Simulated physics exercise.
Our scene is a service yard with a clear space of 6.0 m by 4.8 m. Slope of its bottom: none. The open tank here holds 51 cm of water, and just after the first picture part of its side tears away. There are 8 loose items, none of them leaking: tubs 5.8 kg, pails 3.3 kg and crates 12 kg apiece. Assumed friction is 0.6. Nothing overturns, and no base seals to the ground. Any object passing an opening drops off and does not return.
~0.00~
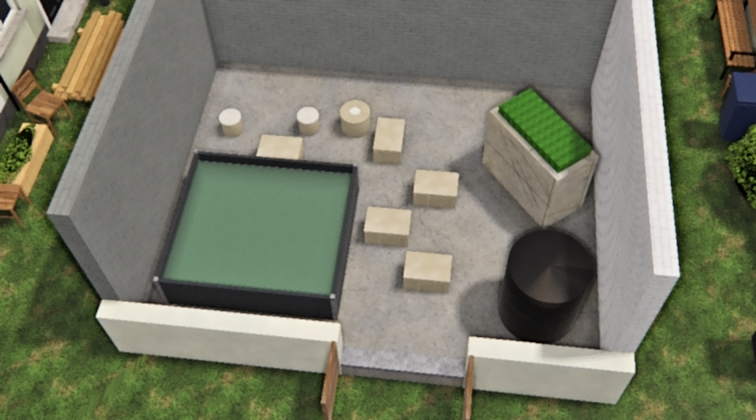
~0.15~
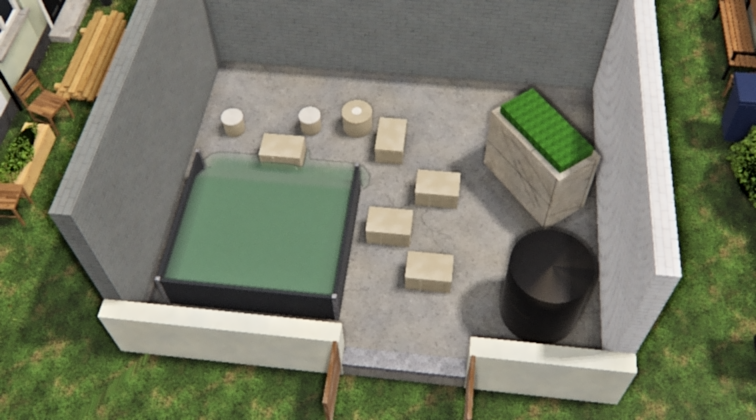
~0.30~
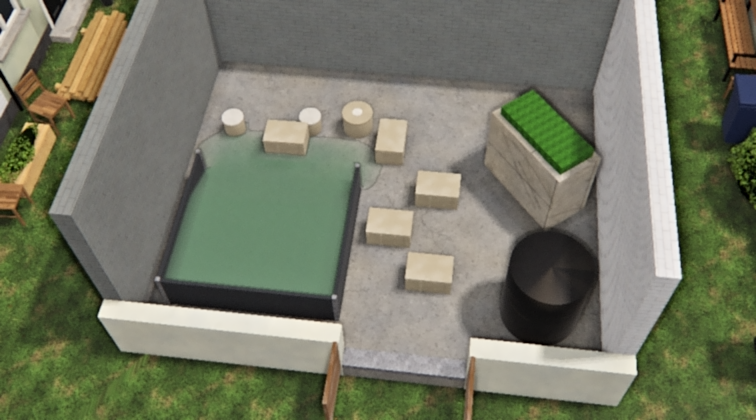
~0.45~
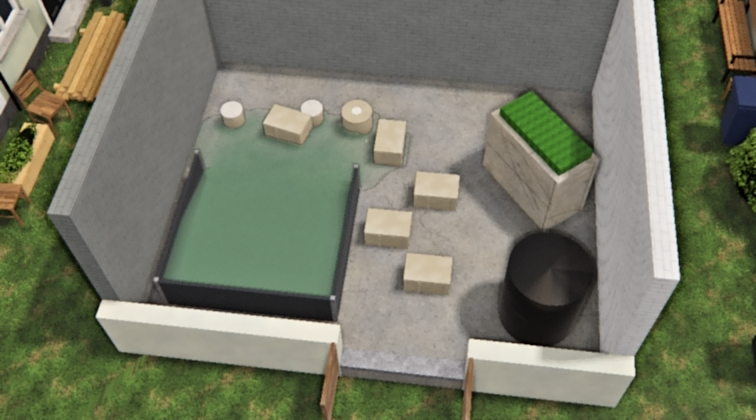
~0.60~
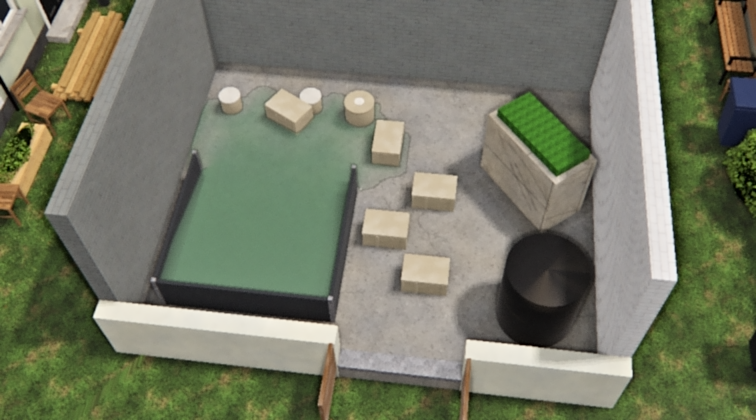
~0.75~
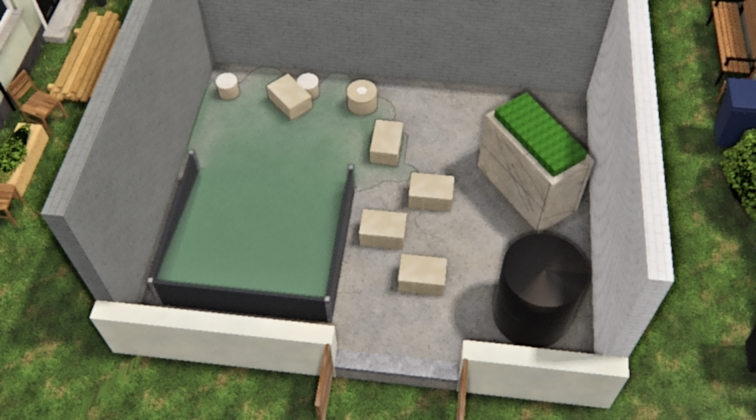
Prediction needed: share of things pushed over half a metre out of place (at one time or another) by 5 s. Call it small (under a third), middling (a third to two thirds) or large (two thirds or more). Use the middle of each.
Large, two thirds or more.
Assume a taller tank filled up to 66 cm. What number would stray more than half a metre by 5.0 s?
Then the count would be 6.
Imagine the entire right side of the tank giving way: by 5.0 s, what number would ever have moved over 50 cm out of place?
The answer then is 3.
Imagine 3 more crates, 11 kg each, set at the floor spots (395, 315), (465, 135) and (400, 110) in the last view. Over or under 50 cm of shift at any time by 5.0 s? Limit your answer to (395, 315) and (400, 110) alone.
Taking them in order: Below the mark and above the mark.
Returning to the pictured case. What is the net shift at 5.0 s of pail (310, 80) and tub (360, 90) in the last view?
Respectively, 400 centimetres and 350 centimetres.
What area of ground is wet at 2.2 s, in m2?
Somewhere around 14 m2, roughly.
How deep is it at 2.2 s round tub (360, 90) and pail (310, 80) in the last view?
11 and 32 cm.
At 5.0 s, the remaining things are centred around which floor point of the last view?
The centre is close to (455, 215).
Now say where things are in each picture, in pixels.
In the first frame, a crate at (280, 147) rests on the ground; a pail at (230, 117) rests on the ground; water covers 4.5 m2; 0 of 8 have shifted.
In the second frame, a crate at (282, 146), on the bottom; a pail at (232, 117), on the bottom; water covers 5.4 m2; 0 of 8 have shifted.
In the third frame, a crate at (285, 131) rests on the ground, 27 cm from its start; a pail at (232, 117), on the bottom; water covers 6.6 m2; 1 of 8 have shifted.
In the fourth frame, a crate at (287, 119) rests on the ground, 53 cm from its start; a pail at (232, 110), on the bottom, 16 cm from its start; water covers 7.6 m2; 3 of 8 have shifted.
In the fifth frame, a crate at (288, 105) rests on the ground, 81 cm from its start; a pail at (229, 95), on the bottom, 45 cm from its start; 8.7 m2 under water; 4 of 8 have shifted.
In the sixth frame, a crate at (289, 91), on the bottom, 110 cm from its start; a pail at (226, 81) rests on the ground, 76 cm from its start; water covers 10.0 m2; 4 of 8 have shifted.
After 1.1 s 4 of 8 are over 50 cm from their spots; 4 afloat.
After 2.2 s 5 of 8 are over 50 cm from their spots; 4 afloat.
After 3.5 s 4 of 8 are over 50 cm from their spots; 4 afloat.
After 5.0 s 6 of 8 are over 50 cm from their spots, and 6 have been at some point; 5 afloat.
